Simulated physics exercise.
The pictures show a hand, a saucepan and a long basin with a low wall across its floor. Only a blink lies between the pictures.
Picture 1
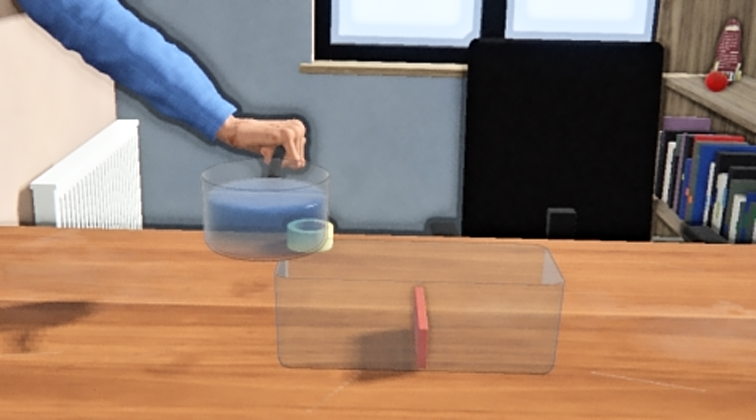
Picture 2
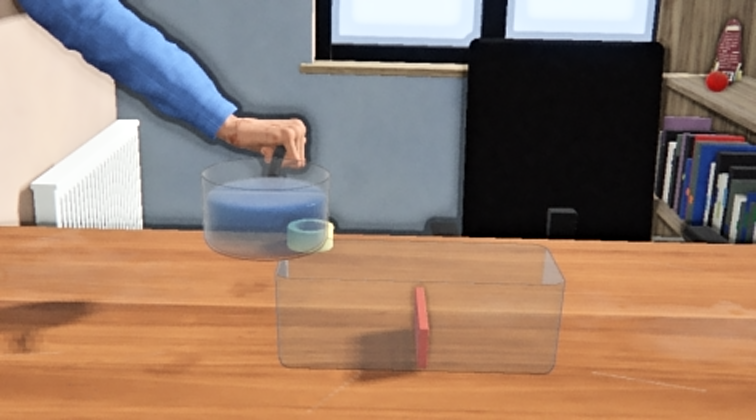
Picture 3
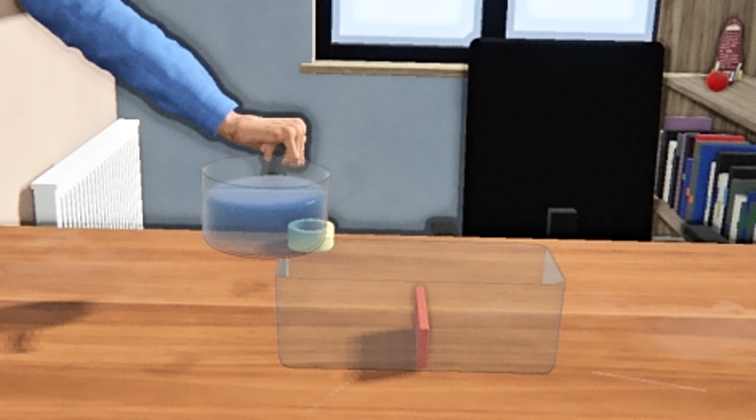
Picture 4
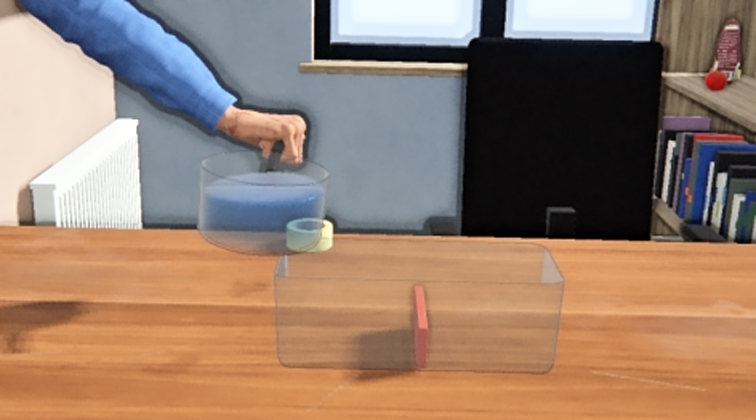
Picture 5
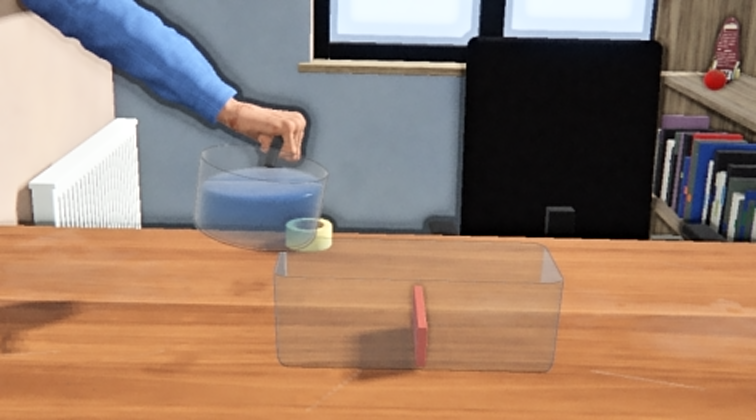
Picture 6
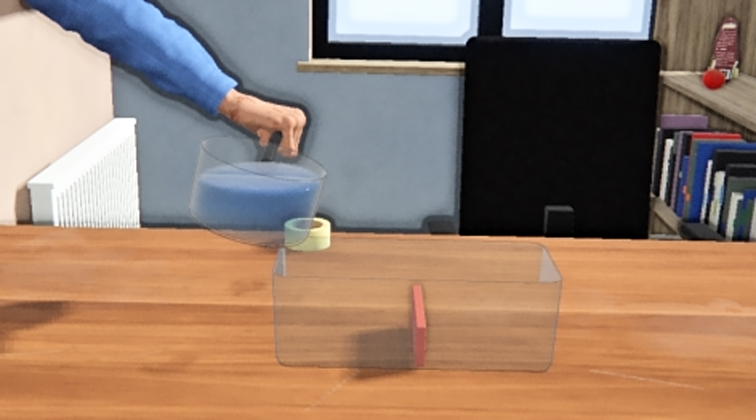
At a wooden table, a hand slowly tilting a clear saucepan of blue liquid rightward above a long transparent basin with a low red wall.
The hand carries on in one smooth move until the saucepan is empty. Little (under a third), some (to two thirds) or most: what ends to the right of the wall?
The share right of the wall is between a third and two thirds.
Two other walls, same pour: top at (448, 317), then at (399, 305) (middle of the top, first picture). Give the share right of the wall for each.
First some 15, then 85 per cent.
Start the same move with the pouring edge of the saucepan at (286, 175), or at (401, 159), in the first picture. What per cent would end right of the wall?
In turn 10 and 95 in a hundred.
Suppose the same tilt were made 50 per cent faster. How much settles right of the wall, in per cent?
Some 45 per cent.
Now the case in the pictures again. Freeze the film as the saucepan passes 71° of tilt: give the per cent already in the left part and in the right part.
Some 5 per cent left and 0 right.
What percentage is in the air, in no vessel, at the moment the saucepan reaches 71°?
About 30 per cent.
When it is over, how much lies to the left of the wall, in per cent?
About 55 per cent.
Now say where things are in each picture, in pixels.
The first frame shows tilt 0°; pouring edge (329, 177); surface from (206, 191) to (327, 194); the long basin's rim runs from (280, 258) to (555, 265); the wall's top is at (421, 308).
The second frame shows tilt 1°; pouring edge (330, 177); surface from (206, 191) to (328, 193).
The third frame shows tilt 2°; pouring edge (330, 177); surface from (206, 189) to (327, 191).
The fourth frame shows tilt 5°; pouring edge (329, 176); surface from (204, 187) to (326, 187).
The fifth frame shows tilt 9°; pouring edge (328, 176); surface from (200, 181) to (324, 183).
The sixth frame shows tilt 14°; pouring edge (326, 176); surface from (197, 174) to (323, 179).
A moment on, the saucepan is tipped part way and 65 per cent is still to pour, 6 is left of the wall and 0 right of it.
Next, the saucepan is tipped right over and 10 per cent is still to pour, 32 is left of the wall and 42 right of it.
Then the saucepan is tipped right over and 0 per cent is still to pour, 53 is left of the wall and 45 right of it.
Later the saucepan is tipped right over and 0 per cent is still to pour, 54 is left of the wall and 45 right of it.
At rest 54 per cent lies left of the wall, 45 right of it and 1 outside.
